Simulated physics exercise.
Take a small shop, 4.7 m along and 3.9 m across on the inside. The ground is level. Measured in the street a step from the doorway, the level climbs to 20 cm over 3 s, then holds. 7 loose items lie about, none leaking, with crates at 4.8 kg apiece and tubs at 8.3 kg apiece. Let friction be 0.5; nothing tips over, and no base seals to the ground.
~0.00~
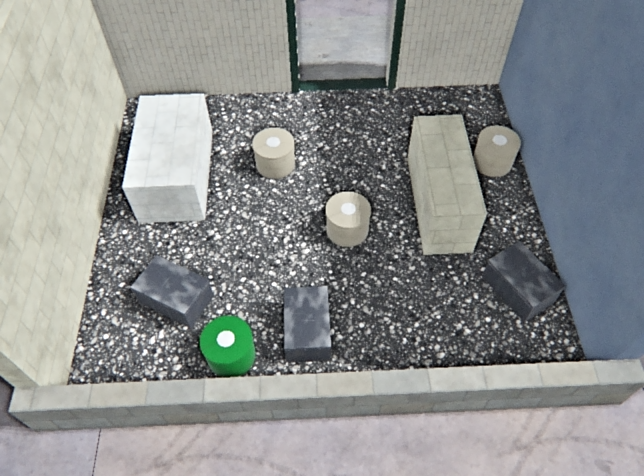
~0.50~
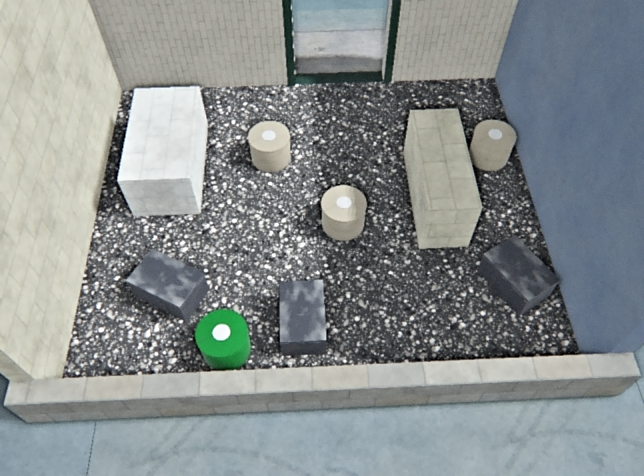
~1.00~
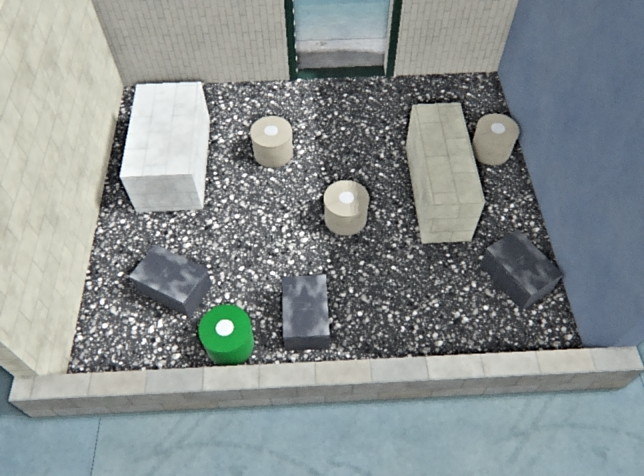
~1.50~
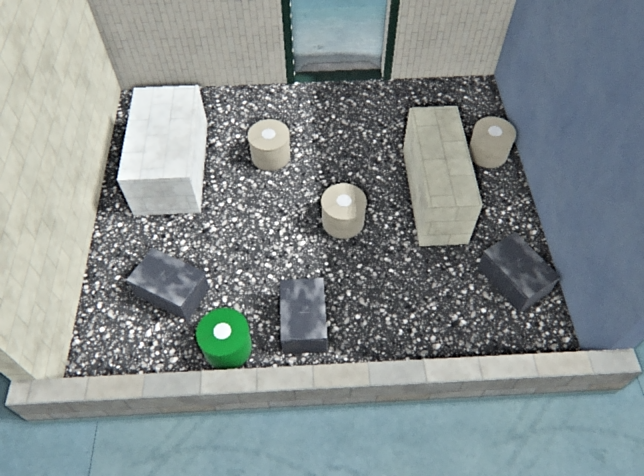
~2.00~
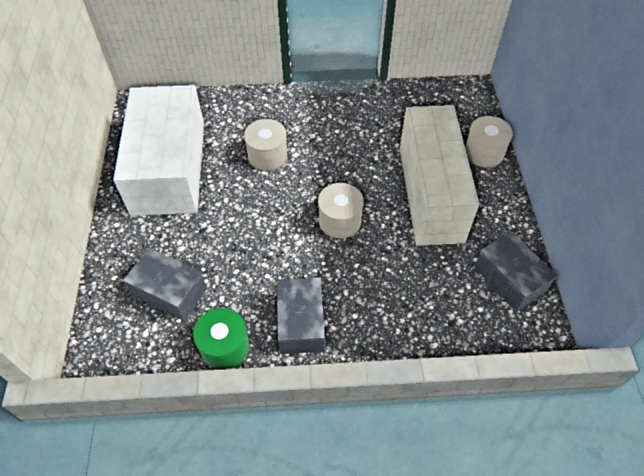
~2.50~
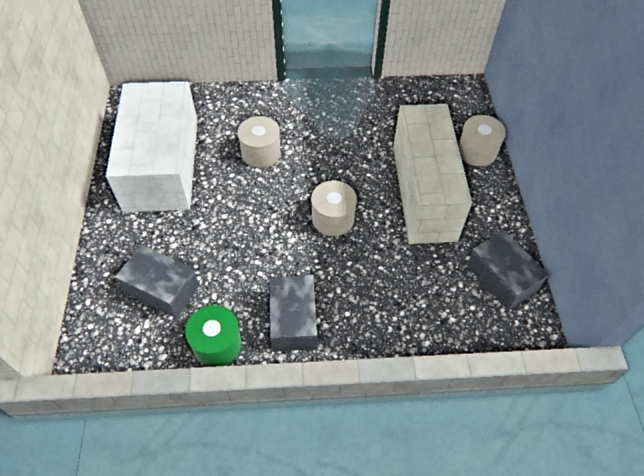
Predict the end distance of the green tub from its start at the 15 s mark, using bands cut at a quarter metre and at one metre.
Band: Over one metre.
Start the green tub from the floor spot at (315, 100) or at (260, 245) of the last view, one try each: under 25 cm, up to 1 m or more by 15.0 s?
The first time it wanders far off, the second time it wanders far off.
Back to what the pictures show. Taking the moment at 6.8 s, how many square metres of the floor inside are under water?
Wet: Near 15 m2.
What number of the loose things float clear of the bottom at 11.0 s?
At that time, 7.
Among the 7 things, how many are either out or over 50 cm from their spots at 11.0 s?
By my reckoning, 6.
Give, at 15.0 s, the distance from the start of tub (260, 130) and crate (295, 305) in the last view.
First 150 cm, then 140 cm.
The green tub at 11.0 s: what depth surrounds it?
About 7 cm.
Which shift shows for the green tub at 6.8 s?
I'd guess some 60 cm by then.
After 3.5 s the green tub is near (212, 329), 0.0 m from its start, aground; 0 afloat.
After 6.8 s the green tub is near (140, 341), 0.6 m from its start, afloat; 4 afloat.
After 11.0 s the green tub is near (93, 202), 1.9 m from its start, afloat; 7 afloat.
After 15.0 s the green tub is near (92, 202), 1.9 m from its start, afloat; 7 afloat.
